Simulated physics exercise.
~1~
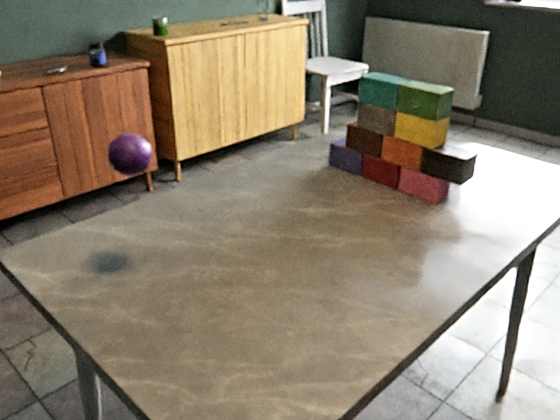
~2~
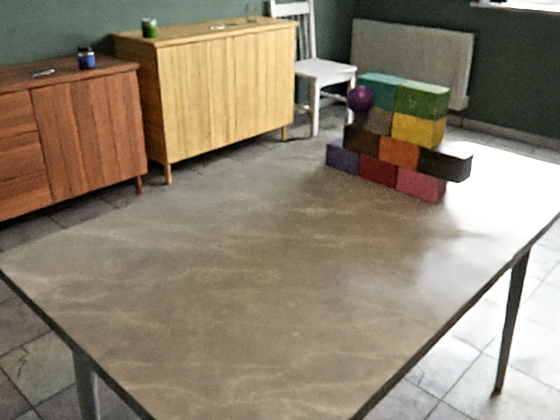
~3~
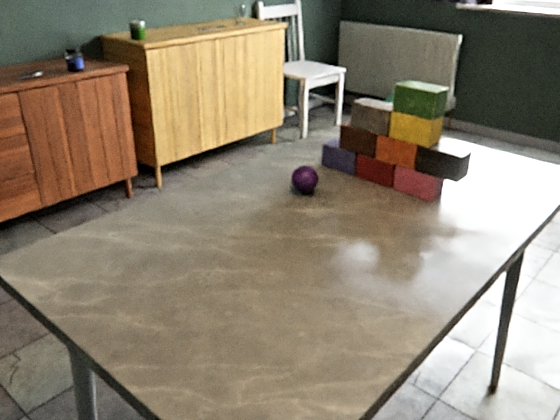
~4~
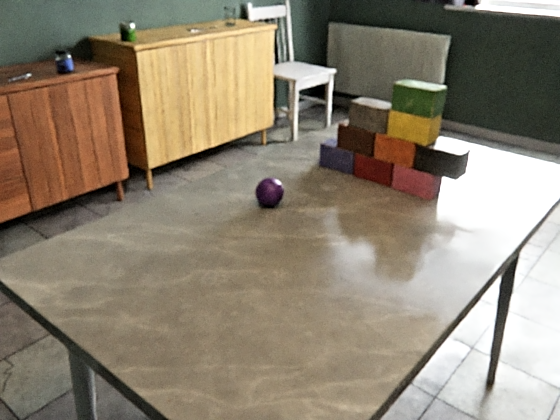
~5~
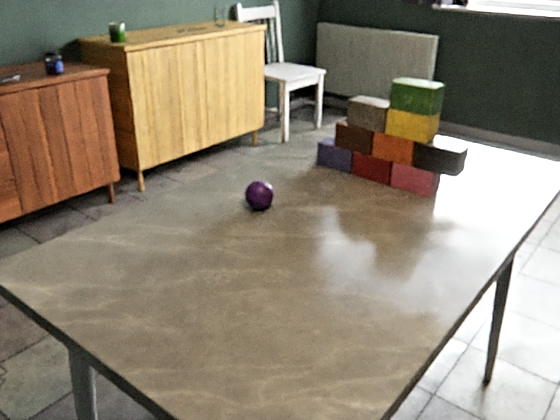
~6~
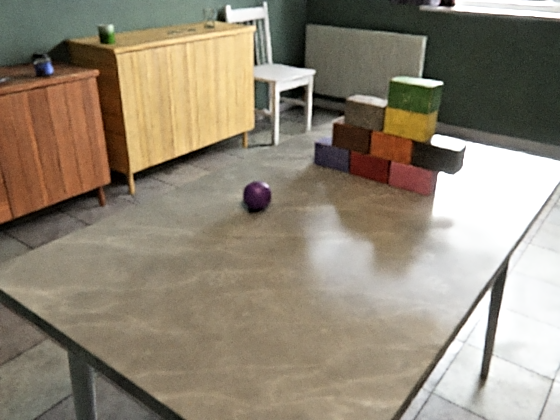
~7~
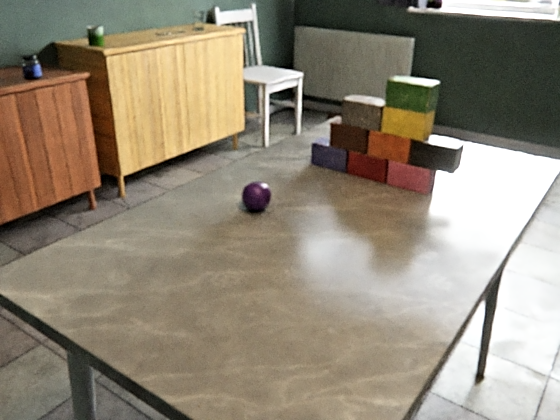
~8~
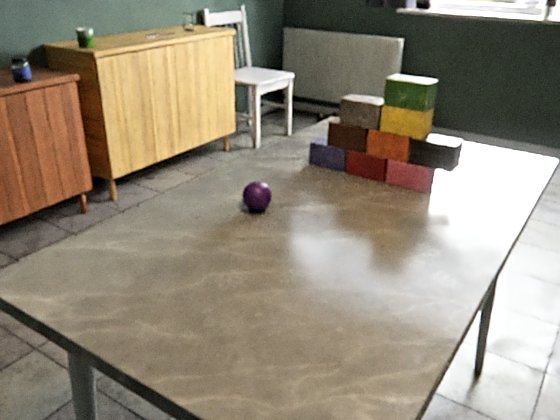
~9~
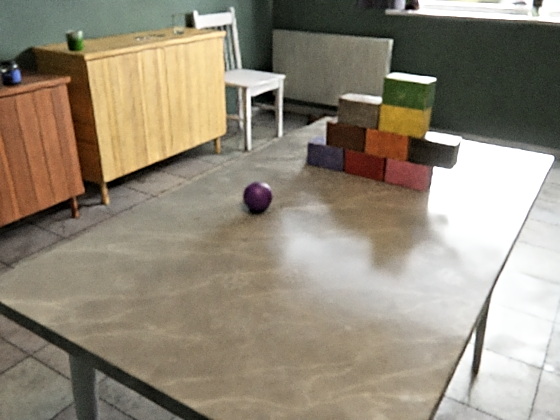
In the video, a purple ball flies right across a table and strikes a stack of coloured blocks, then drops and rolls back left before settling. The turquoise block near the top tips and disappears behind the stack, while the green block and the others remain stacked.
